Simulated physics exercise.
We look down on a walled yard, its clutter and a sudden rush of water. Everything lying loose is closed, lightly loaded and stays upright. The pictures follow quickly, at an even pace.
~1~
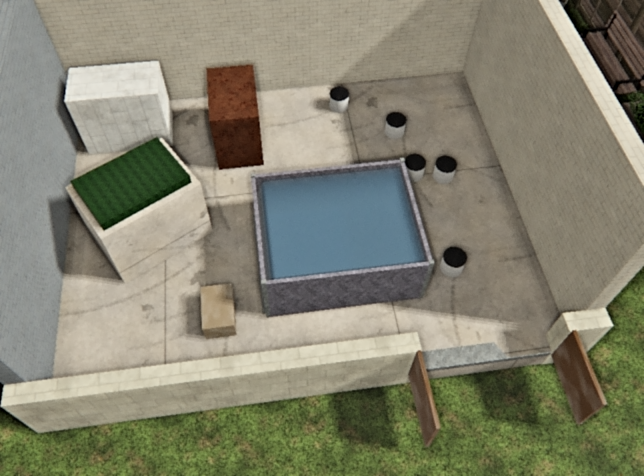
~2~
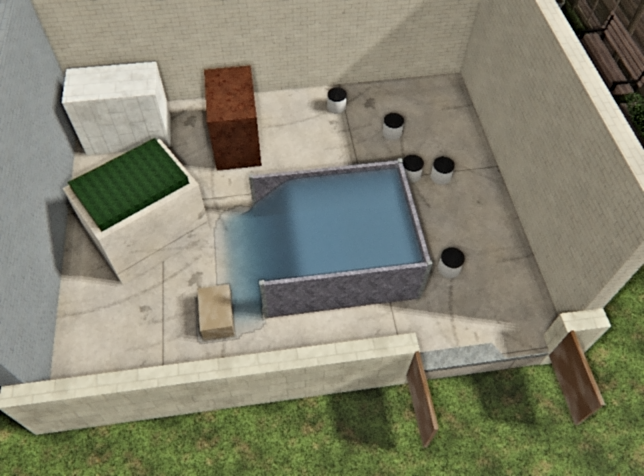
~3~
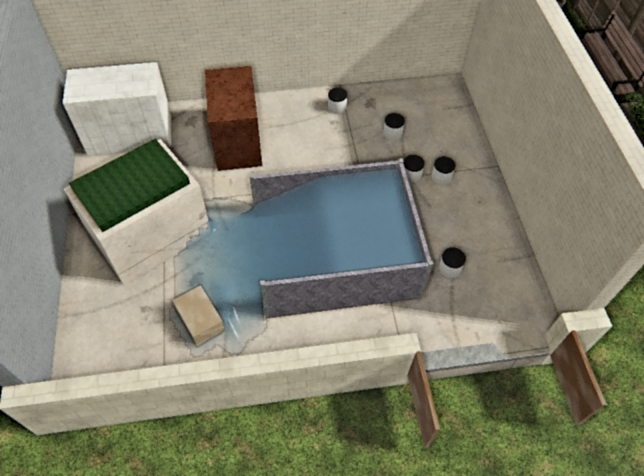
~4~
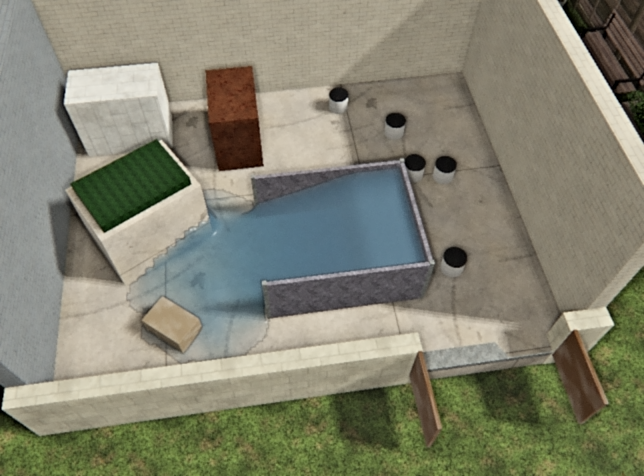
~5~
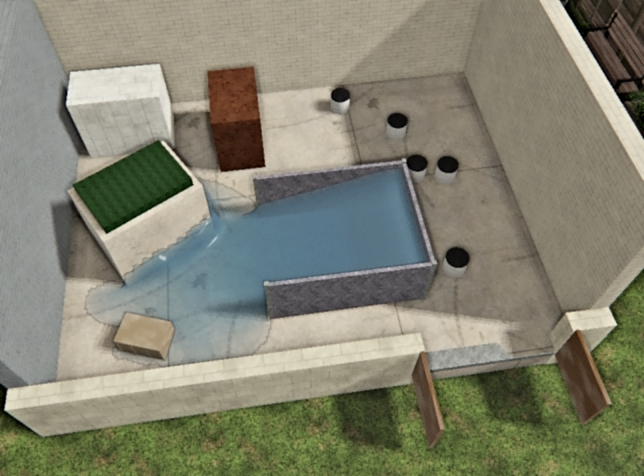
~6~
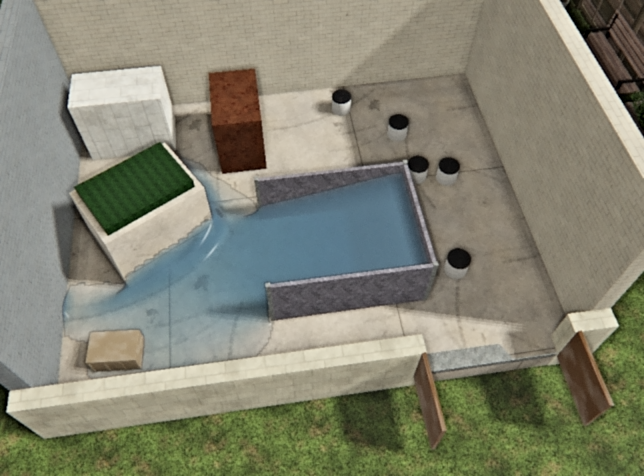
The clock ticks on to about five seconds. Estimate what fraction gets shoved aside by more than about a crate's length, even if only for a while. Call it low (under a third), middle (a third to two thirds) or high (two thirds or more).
Low.
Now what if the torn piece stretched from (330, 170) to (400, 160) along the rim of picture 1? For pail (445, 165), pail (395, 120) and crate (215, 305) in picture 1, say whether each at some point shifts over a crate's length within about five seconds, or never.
The first: Went past that; the second: Went past that; the third: Fell short.
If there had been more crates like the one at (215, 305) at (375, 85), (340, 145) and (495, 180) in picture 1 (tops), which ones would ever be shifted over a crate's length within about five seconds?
Per listing: Largely stays, largely stays, largely stays.
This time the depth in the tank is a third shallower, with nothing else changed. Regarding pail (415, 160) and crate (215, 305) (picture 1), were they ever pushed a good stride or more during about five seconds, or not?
Here's the rundown: Came up short, then made it that far.
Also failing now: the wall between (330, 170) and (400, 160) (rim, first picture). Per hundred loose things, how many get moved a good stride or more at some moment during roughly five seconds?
That works out to about 70 per cent of them.
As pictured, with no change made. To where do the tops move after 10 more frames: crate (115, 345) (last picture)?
(101, 321).
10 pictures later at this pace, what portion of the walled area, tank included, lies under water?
Roughly 45 per cent.
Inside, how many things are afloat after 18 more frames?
The count comes to 2.
A moment on, 1 of 7 are well off their spots; 1 afloat.
Next, 1 of 7 are well off their spots; 1 afloat.
Later, 2 of 7 are well off their spots; 2 afloat.
In the end, 2 of 7 are well off their spots, and 2 have been at some point; 2 afloat.
